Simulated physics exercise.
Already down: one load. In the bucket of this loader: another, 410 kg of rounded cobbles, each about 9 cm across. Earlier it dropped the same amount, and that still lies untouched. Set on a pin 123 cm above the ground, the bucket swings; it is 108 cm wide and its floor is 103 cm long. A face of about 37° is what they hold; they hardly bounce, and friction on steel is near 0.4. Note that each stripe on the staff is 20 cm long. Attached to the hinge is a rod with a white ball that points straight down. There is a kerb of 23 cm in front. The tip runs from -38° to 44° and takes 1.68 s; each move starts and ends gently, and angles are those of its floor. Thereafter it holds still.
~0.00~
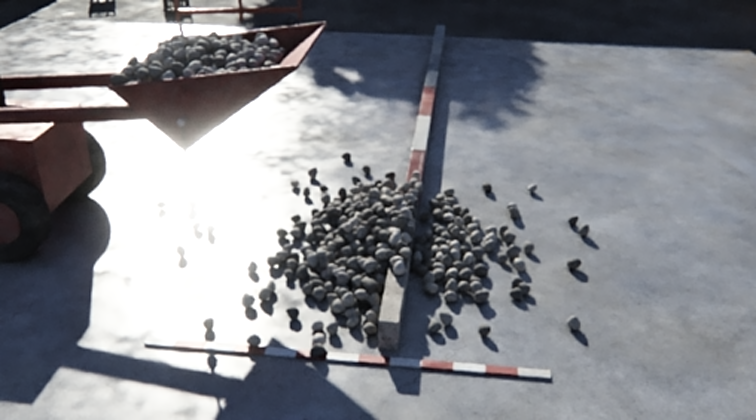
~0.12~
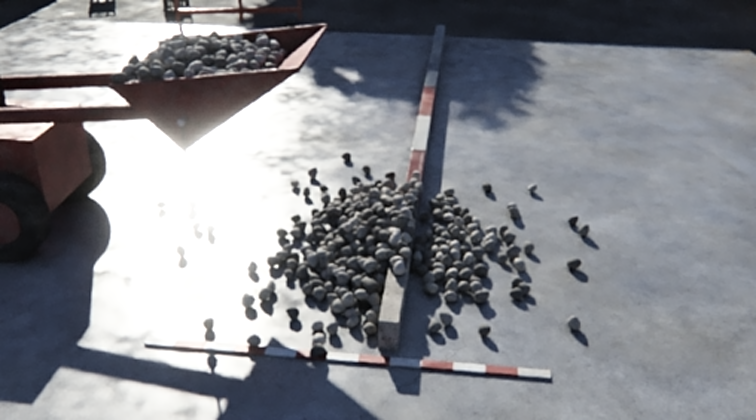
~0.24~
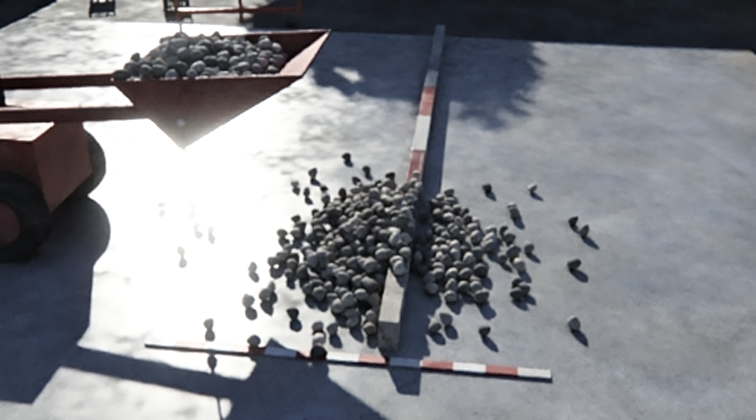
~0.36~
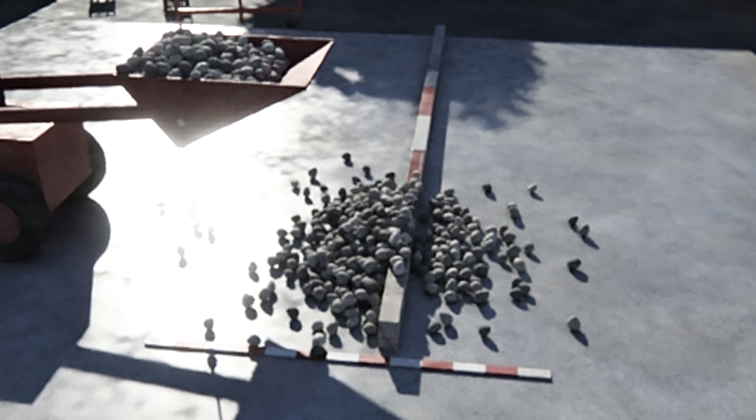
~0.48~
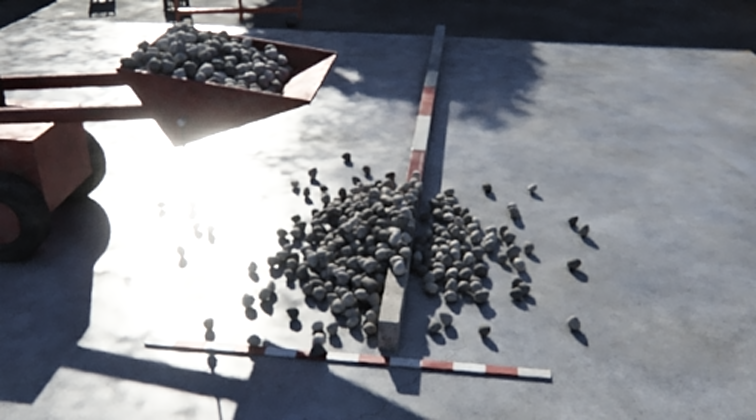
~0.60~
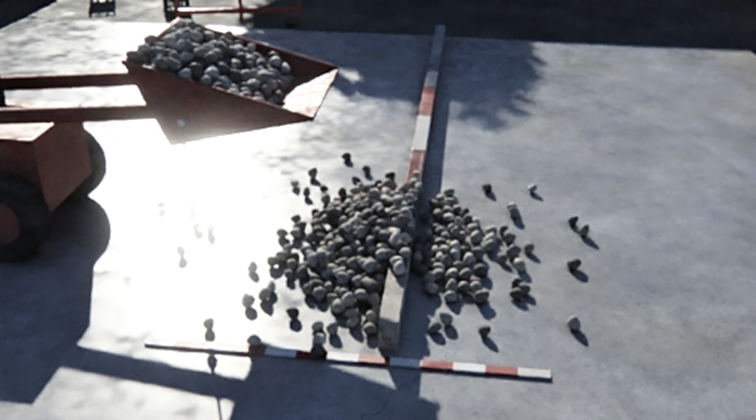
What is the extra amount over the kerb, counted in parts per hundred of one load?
Close to 0 parts in a hundred.
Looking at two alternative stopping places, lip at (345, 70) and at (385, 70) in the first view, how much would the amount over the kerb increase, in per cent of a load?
First place: Roughly 10 %; second place: Roughly 40 %.
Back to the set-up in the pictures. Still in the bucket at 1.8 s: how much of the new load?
30 % still inside.
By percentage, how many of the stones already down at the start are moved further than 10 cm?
I'd say roughly 5 per cent of them.
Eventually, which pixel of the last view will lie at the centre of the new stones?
They come to rest centred about (319, 233).
After 1.3 s the floor is at 31°; in per cent of one load, 99 in the bucket, 83 on this side of the kerb, 20 over the kerb; the foremost stones are at (551, 250).
After 1.8 s the floor is at 44°; in per cent of one load, 32 in the bucket, 150 on this side of the kerb, 20 over the kerb; the foremost stones are at (551, 250).
After 2.1 s the floor is at 44°; in per cent of one load, 1 in the bucket, 181 on this side of the kerb, 20 over the kerb; the foremost stones are at (551, 250).
After 4.8 s the floor is at 44°; in per cent of one load, 0 in the bucket, 182 on this side of the kerb, 20 over the kerb; the foremost stones are at (551, 250). Net gain over the kerb, 0.
